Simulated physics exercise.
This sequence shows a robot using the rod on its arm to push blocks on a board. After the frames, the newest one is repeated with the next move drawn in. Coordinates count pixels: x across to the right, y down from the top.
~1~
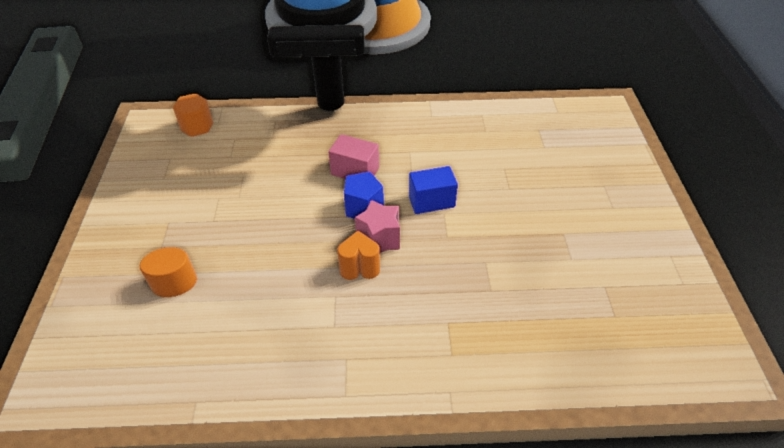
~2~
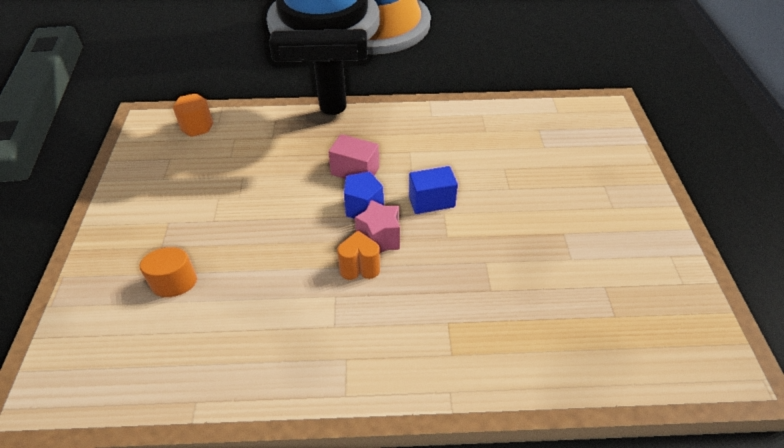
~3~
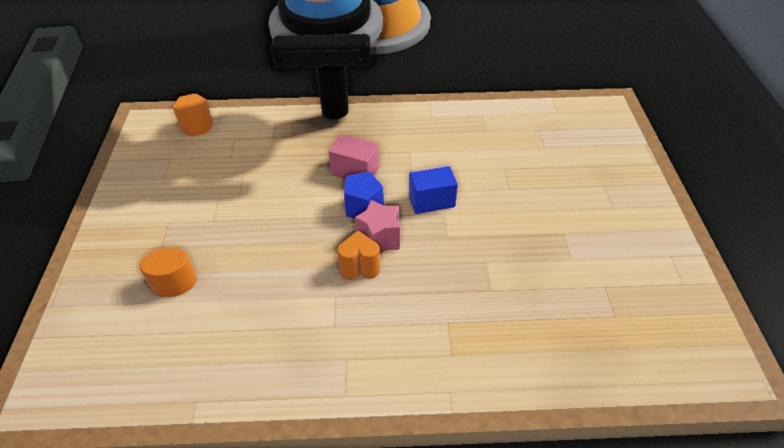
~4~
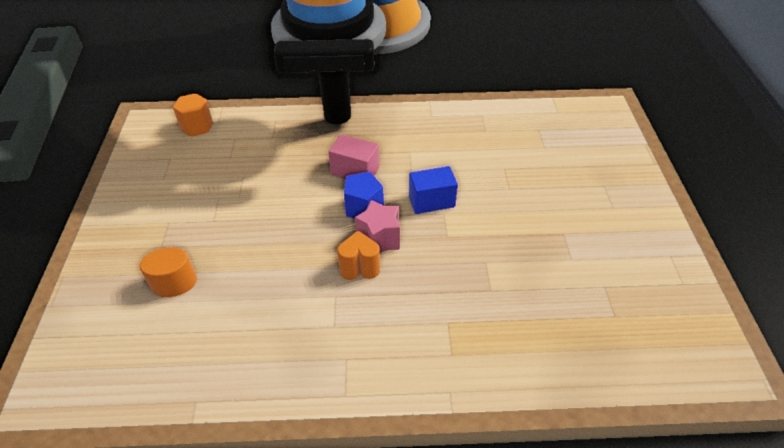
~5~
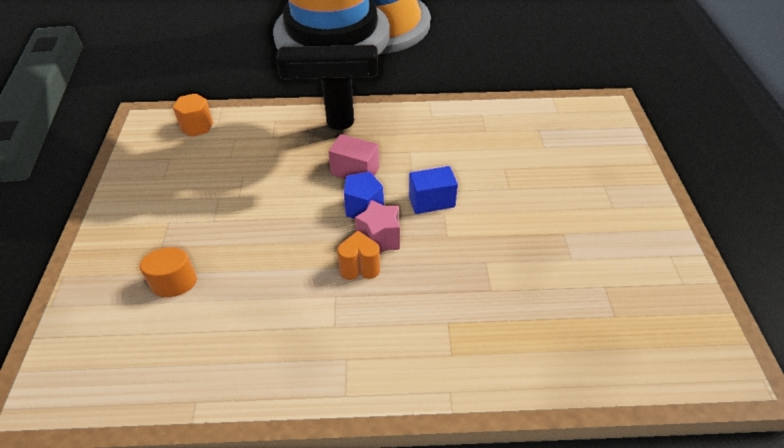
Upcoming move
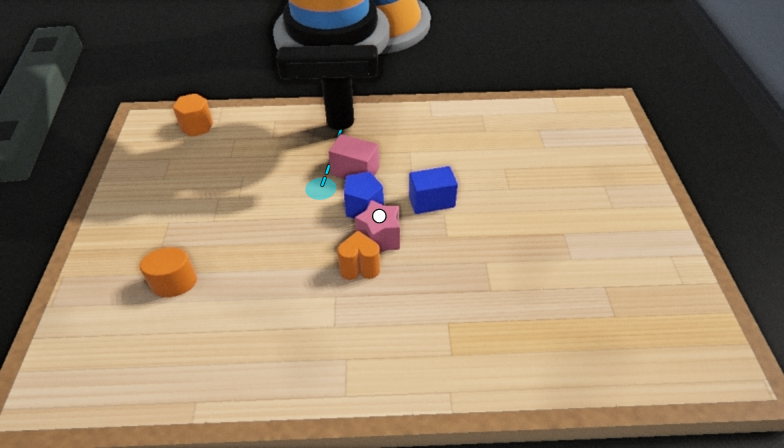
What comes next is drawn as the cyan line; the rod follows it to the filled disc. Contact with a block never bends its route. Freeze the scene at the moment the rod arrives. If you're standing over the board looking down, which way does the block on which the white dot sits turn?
Its rotation is clockwise.
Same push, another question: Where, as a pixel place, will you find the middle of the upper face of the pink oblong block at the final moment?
It is going to be at (355, 164).
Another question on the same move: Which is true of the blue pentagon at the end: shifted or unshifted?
It moves.
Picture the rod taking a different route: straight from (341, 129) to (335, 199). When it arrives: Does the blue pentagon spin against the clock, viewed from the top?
Yes, it checks out.
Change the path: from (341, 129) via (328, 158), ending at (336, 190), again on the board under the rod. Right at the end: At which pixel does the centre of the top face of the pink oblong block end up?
It sits at (371, 158).
Path on the board, straight from (341, 129) to (321, 189); the dot is on the pink star.
What follows on the original path. Halfway along, rod (331, 150); pink oblong block (357, 153), turned 15° anticlockwise.
At the end, rod (320, 181); pink oblong block (355, 164), turned 85° anticlockwise; blue pentagon (372, 191), turned 15° anticlockwise; pink star (386, 219), turned 20° clockwise.
